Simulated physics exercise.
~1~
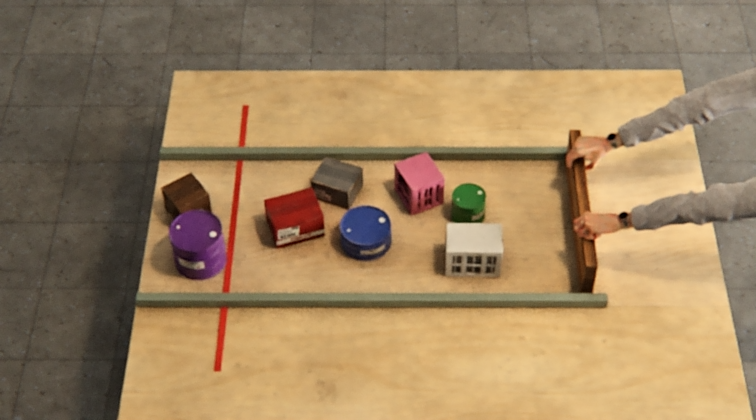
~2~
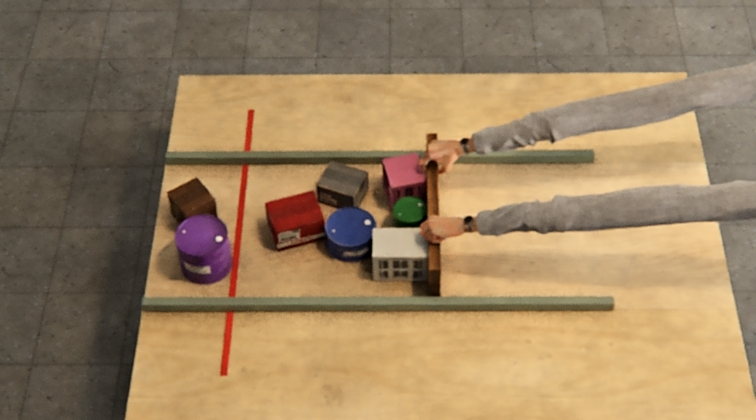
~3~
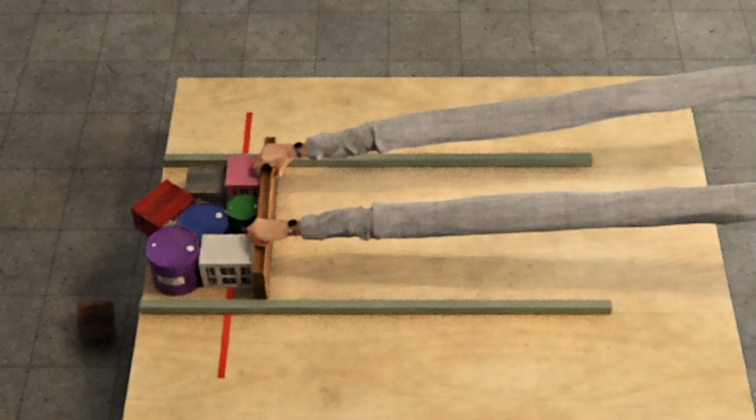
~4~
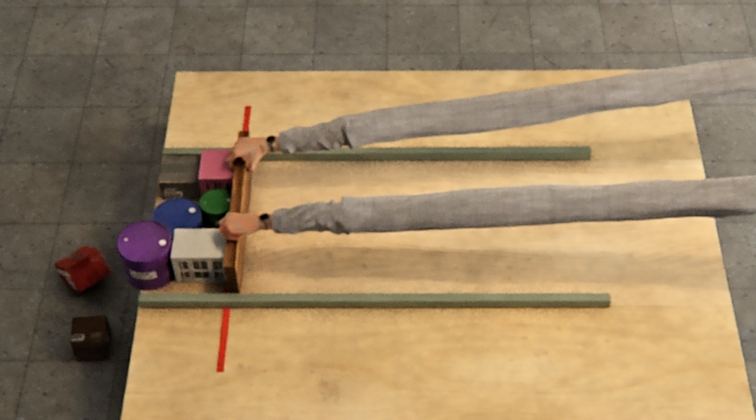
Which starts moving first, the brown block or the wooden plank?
The wooden plank starts moving first. It is already sliding left under the hands while the brown block is still sitting in its place near the left edge.
